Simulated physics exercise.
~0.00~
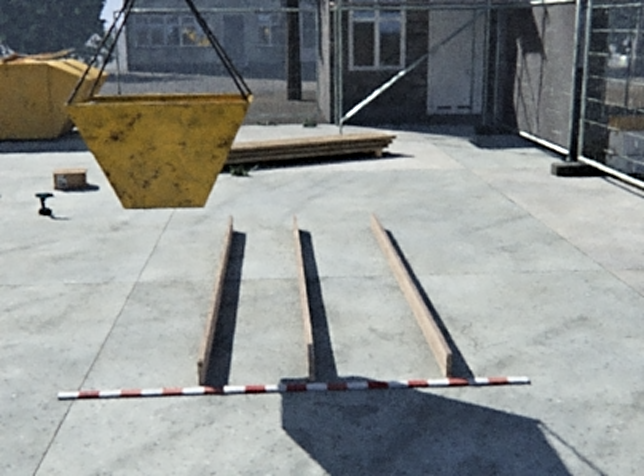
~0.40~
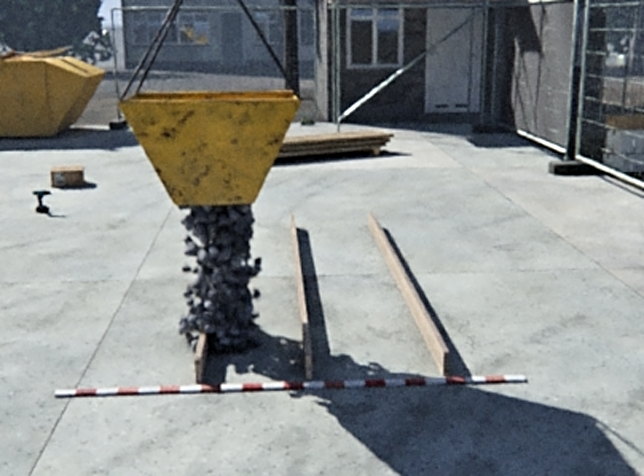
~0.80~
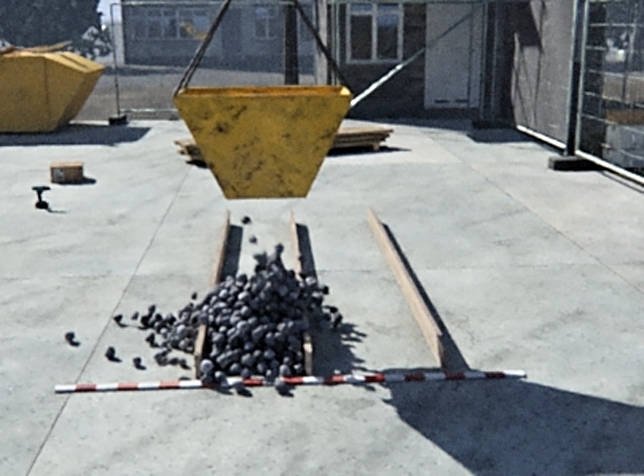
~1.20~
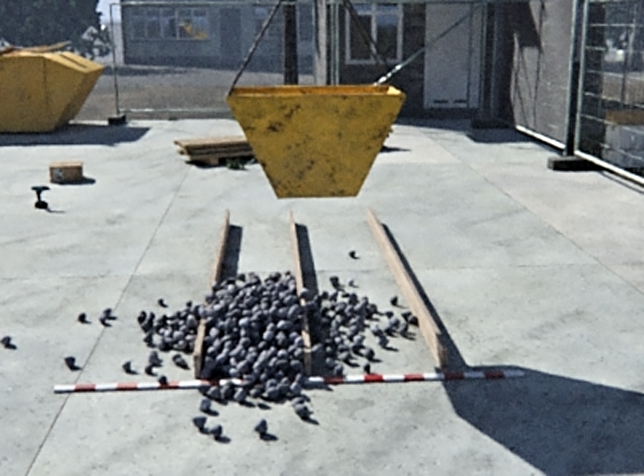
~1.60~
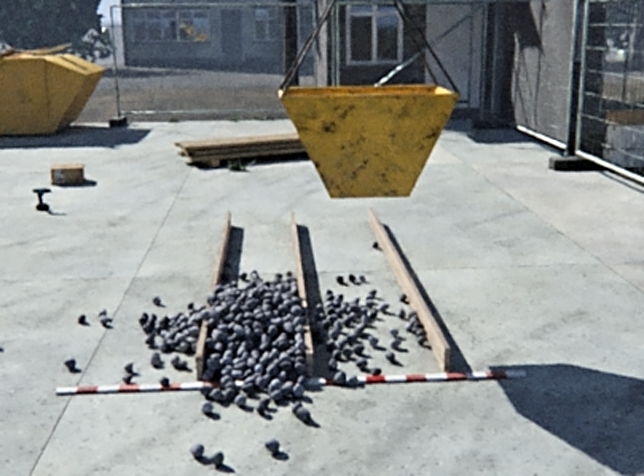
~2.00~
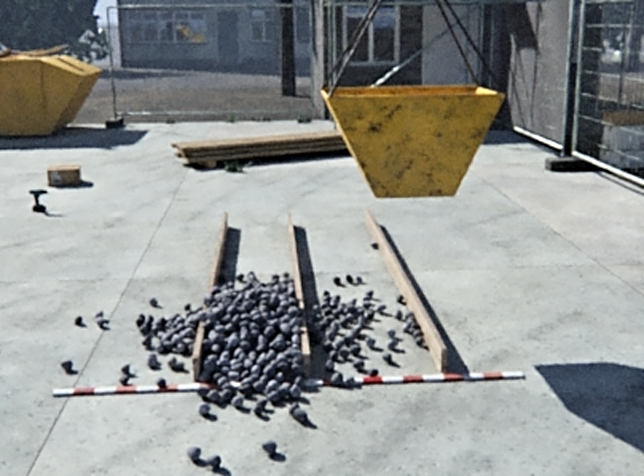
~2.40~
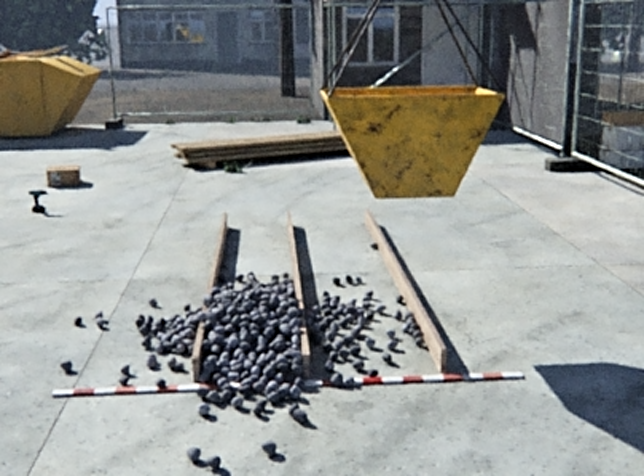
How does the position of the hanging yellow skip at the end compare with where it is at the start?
At the start the skip hangs on the left side of the yard, near the left plank. By the end it hangs well over to the right, at about the same height and beyond the far end of the right plank.
